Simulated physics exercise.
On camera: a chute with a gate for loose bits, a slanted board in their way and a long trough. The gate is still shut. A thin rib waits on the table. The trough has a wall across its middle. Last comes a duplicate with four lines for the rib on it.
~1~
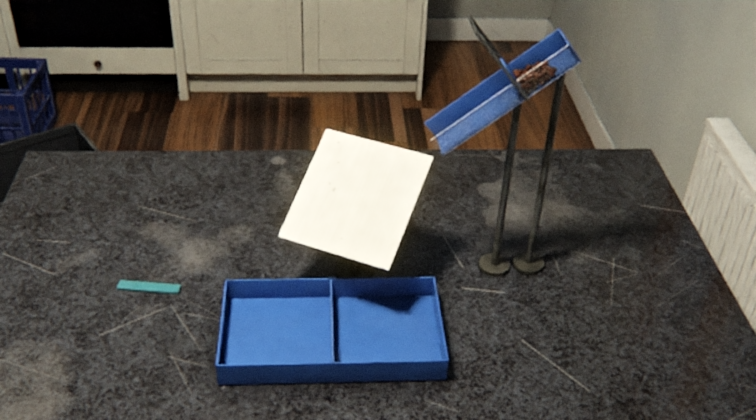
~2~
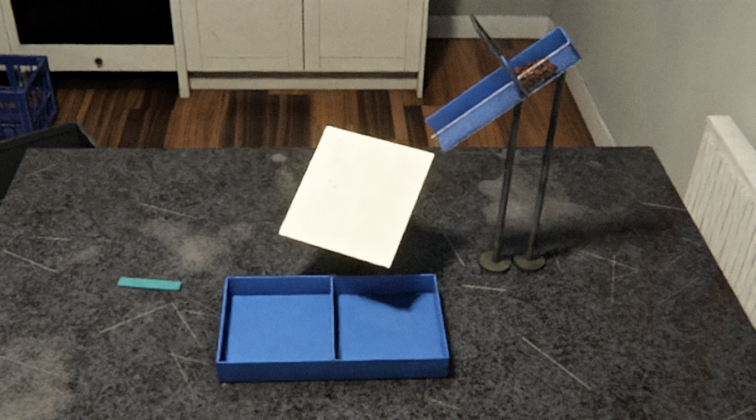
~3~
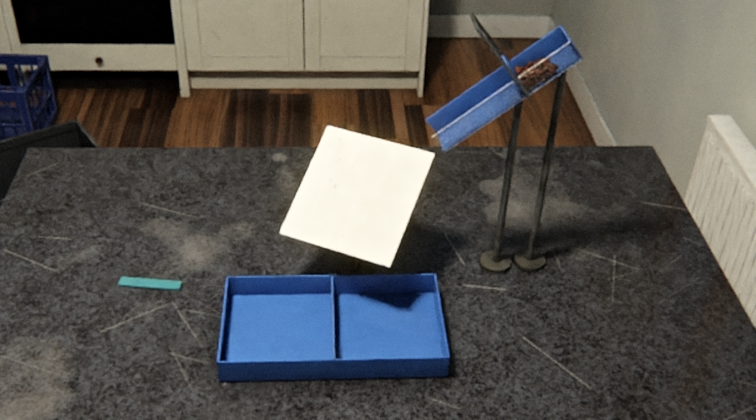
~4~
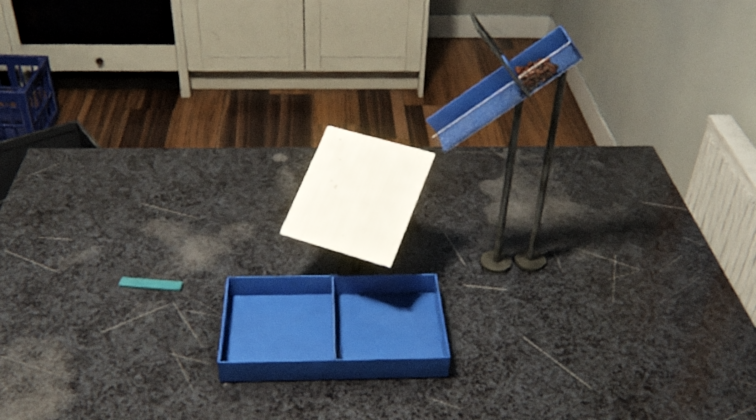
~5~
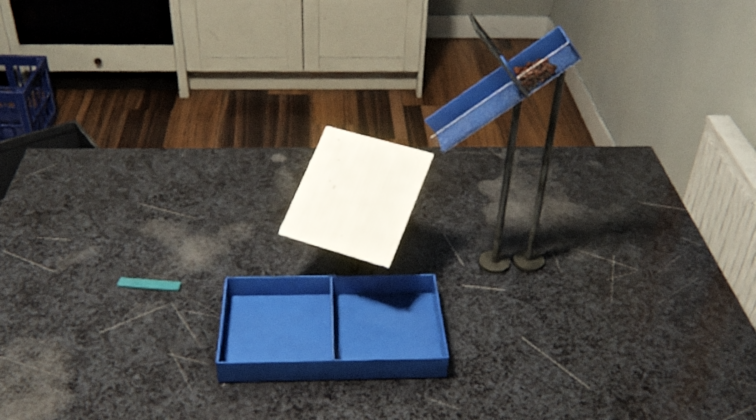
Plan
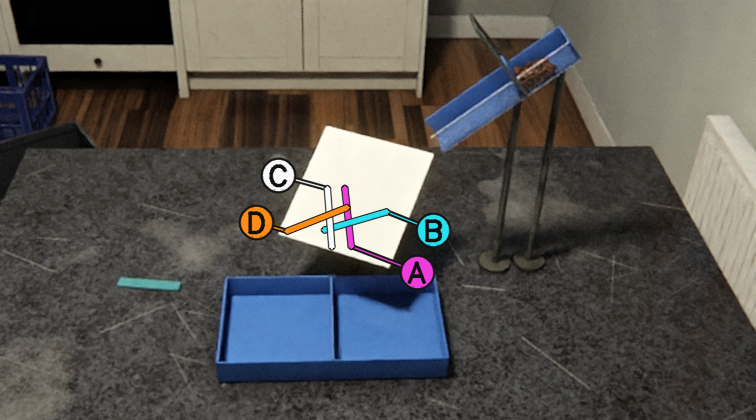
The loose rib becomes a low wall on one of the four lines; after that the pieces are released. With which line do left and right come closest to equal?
Choose C.
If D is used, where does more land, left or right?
The left half.
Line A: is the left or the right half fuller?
Right.
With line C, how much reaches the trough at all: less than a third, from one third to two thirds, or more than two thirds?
More than two thirds.
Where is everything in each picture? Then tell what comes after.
The first frame shows load behind the gate near (533, 72), allspice berries; lip of the chute near (440, 147), sloping fairly steeply.
The second frame shows middle of the board near (357, 194), tilted fairly steeply; middle of its low edge near (333, 250); of its high edge near (380, 140).
The third frame shows front corners of the trough near (218, 362) and (449, 357); front end of its middle wall near (334, 359); gate still shut near (508, 66).
The fourth frame shows middle of the load near (535, 69); lip near (442, 144).
The fifth frame shows middle of the load near (534, 70); lip near (440, 144).
On the marked copy, line A from (344, 188) to (351, 246); line B from (386, 211) to (324, 230); line C from (327, 188) to (331, 246); line D from (346, 207) to (287, 231).
Choosing A, of what is caught, a small share in the left half, the bulk in the right.
Choosing B, of what is caught, the bulk in the left half, a small share in the right.
Choosing C, of what is caught, close to half in the left half, close to half in the right.
Choosing D, of what is caught, the bulk in the left half, a small share in the right.
